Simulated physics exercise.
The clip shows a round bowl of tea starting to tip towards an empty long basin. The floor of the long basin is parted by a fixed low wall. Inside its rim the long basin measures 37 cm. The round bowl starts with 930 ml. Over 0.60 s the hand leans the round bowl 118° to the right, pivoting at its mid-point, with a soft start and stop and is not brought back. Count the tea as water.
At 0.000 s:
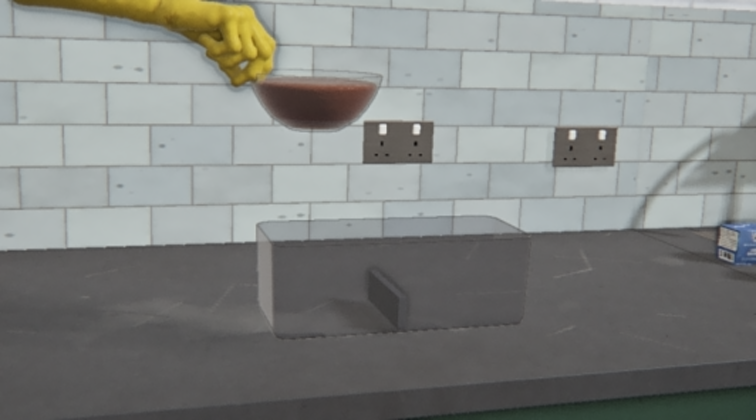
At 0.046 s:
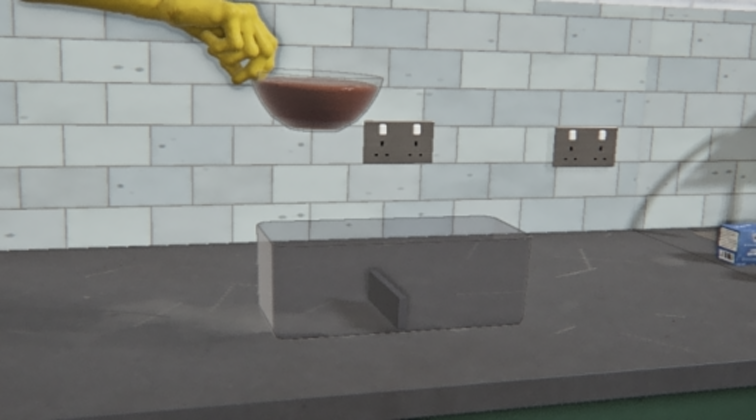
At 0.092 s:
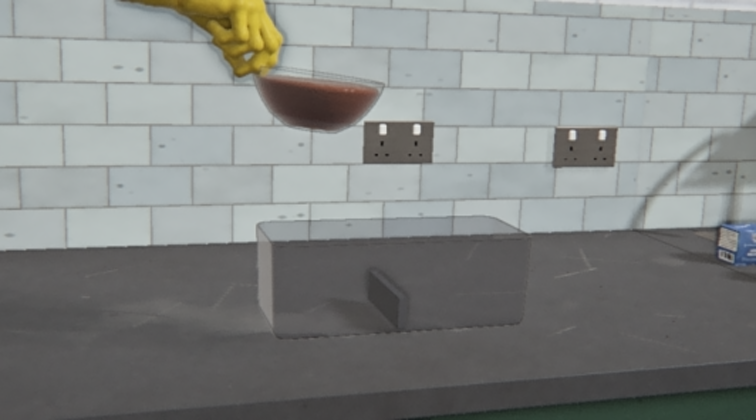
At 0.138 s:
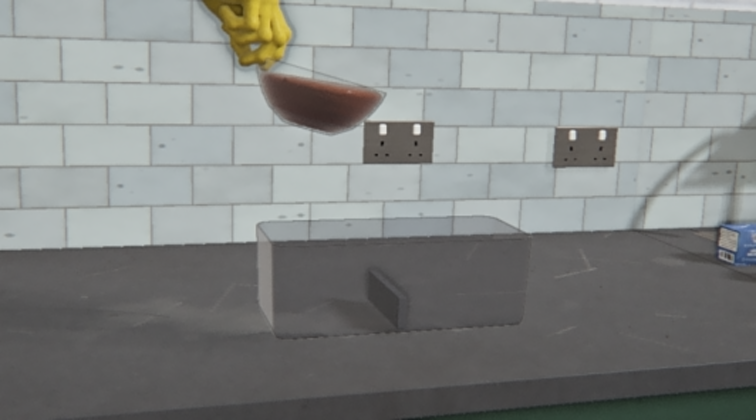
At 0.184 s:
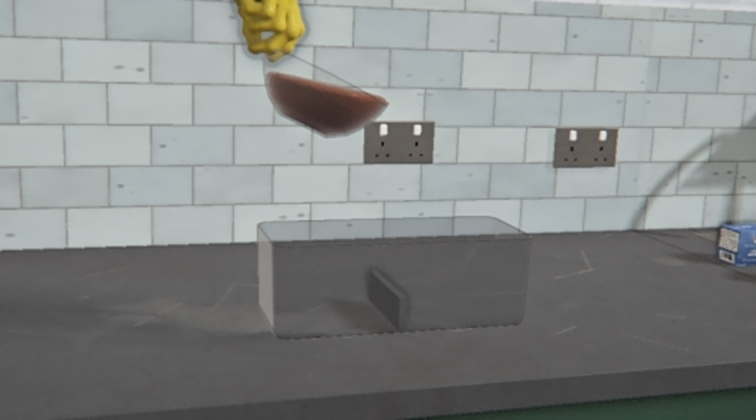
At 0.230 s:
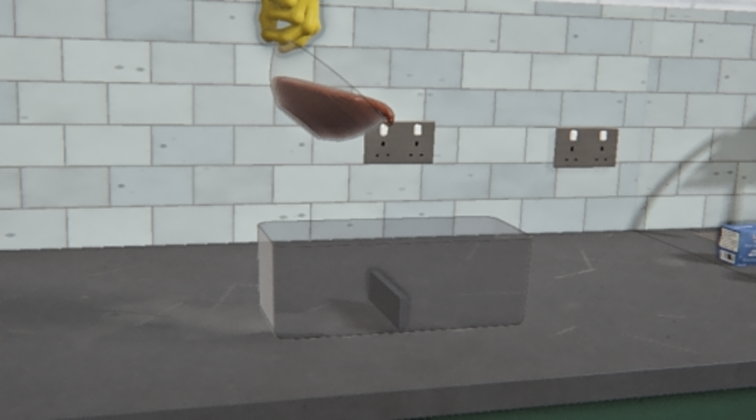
On a kitchen worktop, a yellow-gloved hand tilting a clear round bowl of brown liquid rightward above an empty clear basin until liquid reaches the rim.
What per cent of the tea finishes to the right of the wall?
The far part has some 64 per cent.
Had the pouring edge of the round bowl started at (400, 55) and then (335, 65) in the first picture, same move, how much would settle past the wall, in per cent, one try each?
First 70, then 30 per cent.
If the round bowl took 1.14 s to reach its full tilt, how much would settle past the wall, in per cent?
In that case some 80 per cent.
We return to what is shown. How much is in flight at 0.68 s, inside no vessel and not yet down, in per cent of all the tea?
Near 14 in a hundred.
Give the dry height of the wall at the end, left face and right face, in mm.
Some 34 mm on the left and 24 mm on the right.
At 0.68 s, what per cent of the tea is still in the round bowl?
Some 0 per cent.
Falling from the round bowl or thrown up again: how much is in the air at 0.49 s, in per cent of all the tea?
Some 36 per cent.
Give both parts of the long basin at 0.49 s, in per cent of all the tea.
Left about 2, right about 62.
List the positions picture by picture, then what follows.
In the first frame, tilt 0°; pouring edge (379, 76); surface from (252, 81) to (374, 83); the long basin's rim runs from (264, 235) to (513, 228); the wall's top is at (387, 284).
In the second frame, tilt 2°; pouring edge (380, 78); surface from (253, 80) to (374, 84).
In the third frame, tilt 7°; pouring edge (381, 84); surface from (255, 77) to (376, 88).
In the fourth frame, tilt 15°; pouring edge (383, 94); surface from (260, 74) to (379, 92).
In the fifth frame, tilt 25°; pouring edge (383, 107); surface from (267, 74) to (378, 101); 3 per cent is over the edge.
In the sixth frame, tilt 38°; pouring edge (380, 122); surface from (273, 78) to (365, 103); 11 per cent is over the edge.
After 0.49 s the tilt is 109° and 1 per cent is still to pour, 2 is left of the wall and 61 right of it.
After 0.68 s the tilt is 118° and 0 per cent is still to pour, 23 is left of the wall and 61 right of it.
After 0.88 s the tilt is 118° and 0 per cent is still to pour, 29 is left of the wall and 63 right of it.
After 1.10 s the tilt is 118° and 0 per cent is still to pour, 30 is left of the wall and 64 right of it.
In the end 31 per cent lies left of the wall, 64 right of it and 6 outside.
